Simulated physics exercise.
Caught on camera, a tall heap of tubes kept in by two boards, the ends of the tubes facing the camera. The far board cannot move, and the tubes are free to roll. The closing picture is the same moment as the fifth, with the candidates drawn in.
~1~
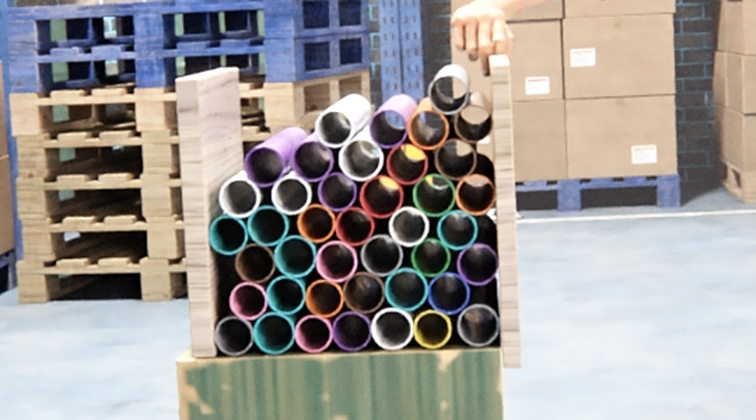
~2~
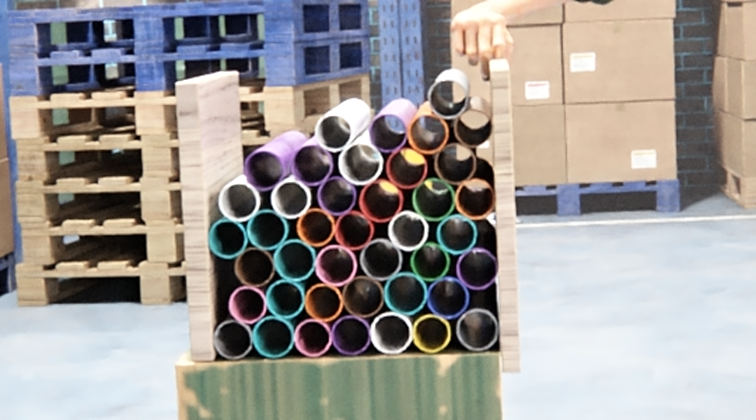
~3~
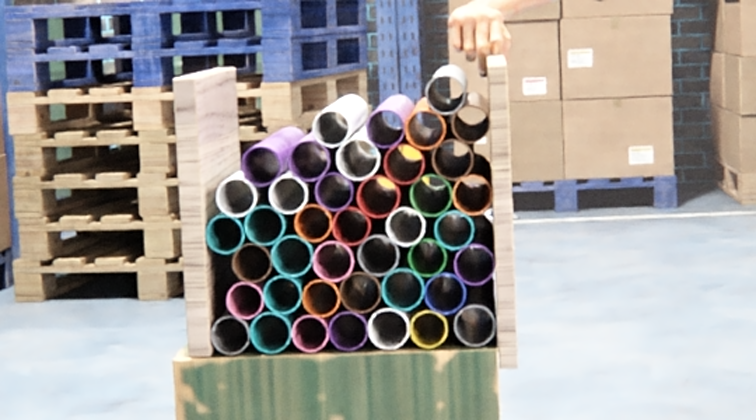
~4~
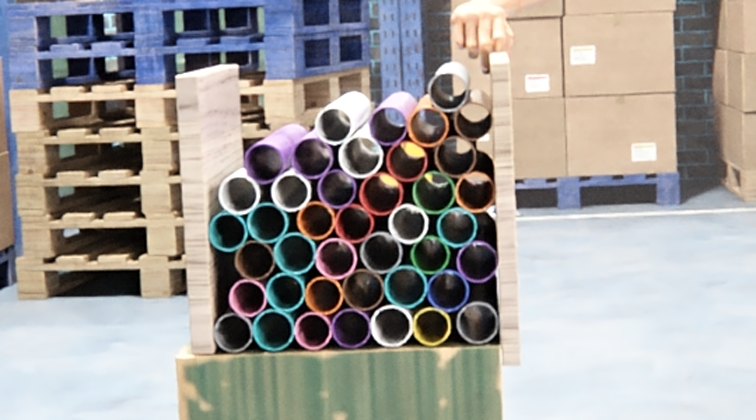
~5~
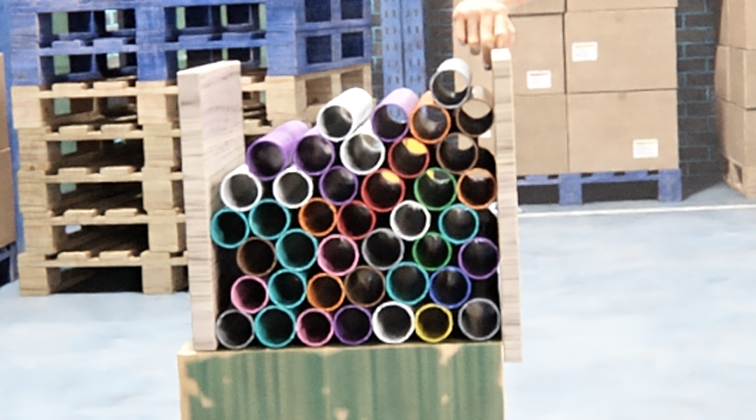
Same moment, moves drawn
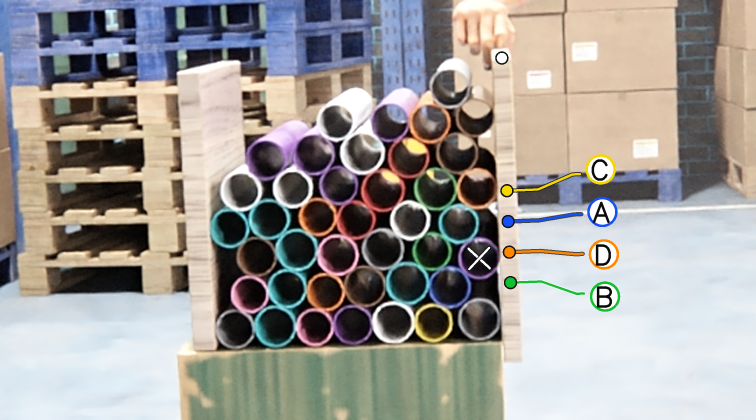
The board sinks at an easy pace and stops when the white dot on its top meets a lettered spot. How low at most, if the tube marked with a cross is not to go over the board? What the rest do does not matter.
No lower than B.
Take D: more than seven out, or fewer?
It loses fewer than seven.
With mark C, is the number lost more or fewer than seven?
At C, fewer than seven.
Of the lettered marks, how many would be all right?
Four of the four.
On the copy, A at (508, 221); B at (510, 283); C at (507, 191); D at (509, 253); the cross at (479, 259); the white dot at (502, 58).
On B. First, top of the board (496, 153).
Then, top of the board (500, 256).
Finally, top of the board (501, 282), about five out over the board, the crossed one still inside.
By contrast, A keeps the crossed one inside; C keeps the crossed one inside; D keeps the crossed one inside.
